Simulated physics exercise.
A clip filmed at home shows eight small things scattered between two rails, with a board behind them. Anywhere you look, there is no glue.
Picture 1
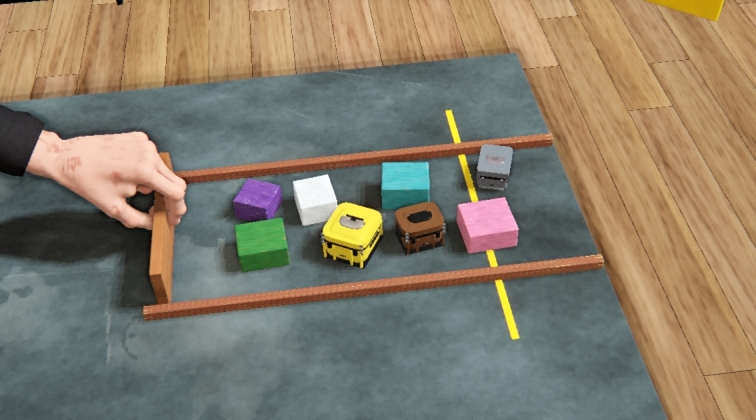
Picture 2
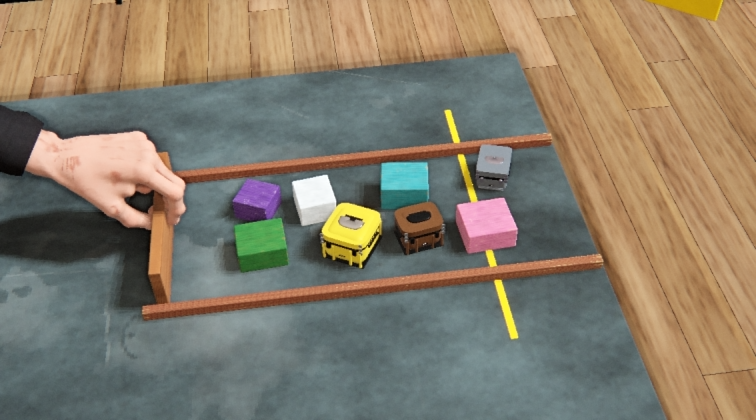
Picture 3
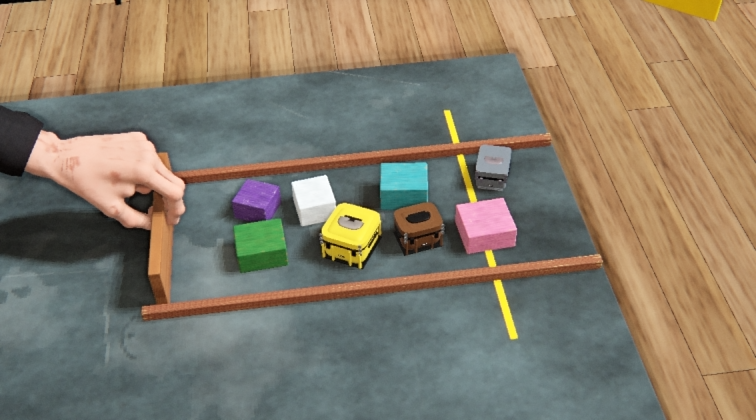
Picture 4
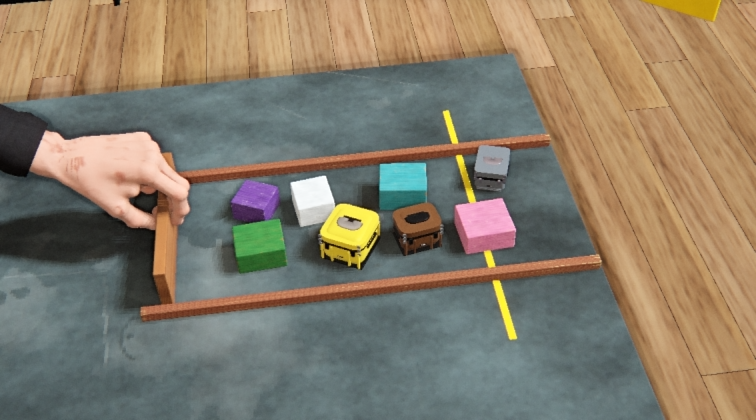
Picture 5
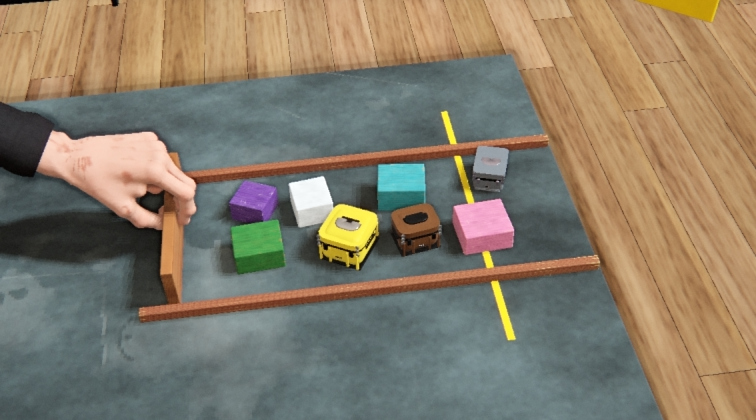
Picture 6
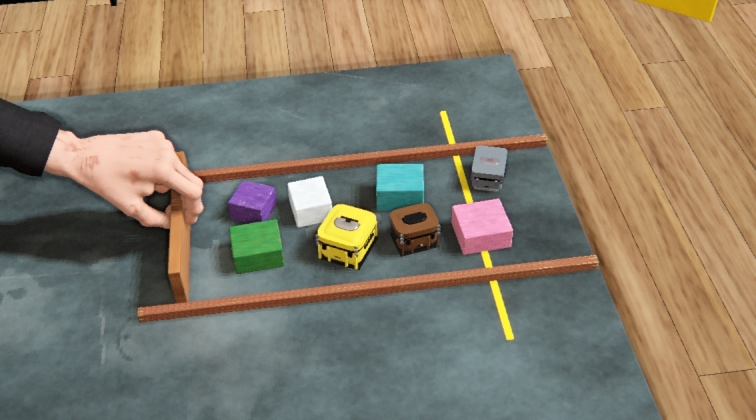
A hand in a dark sleeve slides an upright wooden board slowly rightward between two brown rails on a grey-green tabletop above a wooden floor, seen from above at an angle. Right of the board sit purple, green, white and turquoise blocks, small yellow and brown cases, then a pink block and grey case near a yellow line. The board advances slightly without touching them, while the view drifts very slightly.
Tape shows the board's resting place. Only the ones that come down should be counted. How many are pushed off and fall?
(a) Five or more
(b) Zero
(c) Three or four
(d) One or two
Answer: C.
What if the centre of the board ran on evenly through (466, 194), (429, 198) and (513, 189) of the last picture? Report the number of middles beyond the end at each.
Counts per position: 3 / 1 / 5.
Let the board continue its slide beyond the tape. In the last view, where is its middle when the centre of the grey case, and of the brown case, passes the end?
The grey case puts it at (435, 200), the brown case at (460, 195).
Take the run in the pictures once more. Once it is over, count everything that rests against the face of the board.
It is in contact with 2.
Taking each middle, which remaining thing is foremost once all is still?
The turquoise block.
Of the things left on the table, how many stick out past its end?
The answer comes to 1.
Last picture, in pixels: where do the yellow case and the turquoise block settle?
Yellow case at (546, 208), turquoise block at (557, 169).
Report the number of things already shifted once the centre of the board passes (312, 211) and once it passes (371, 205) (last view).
I count 6 first and 8 after.
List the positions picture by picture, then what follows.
The first picture shows grey case (494, 169); pink block (487, 225); brown case (420, 228); board (164, 226); tape (478, 210).
The second picture shows pink block (486, 225); white block (315, 200).
The third picture shows brown case (418, 228); yellow case (352, 235).
The fourth picture shows grey case (492, 169); turquoise block (403, 187).
The fifth picture shows pink block (483, 227); green block (258, 247).
The sixth picture shows grey case (489, 170); pink block (482, 227); brown case (414, 229); board (180, 225); tape (472, 211).
Early on, none off yet; grey case at rest near (489, 170); pink block at rest near (482, 227); brown case at rest near (414, 229).
A while later, none off yet; grey case at rest near (489, 170); pink block travelled about its own width near (519, 223); brown case travelled about its own width near (473, 221).
Further along, none off yet; grey case travelled well along near (553, 161); pink block leaning a little near (597, 216); brown case travelled well along near (551, 213).
Finally, the number that fall off is three or four; lost, brown case, pink block and grey case.
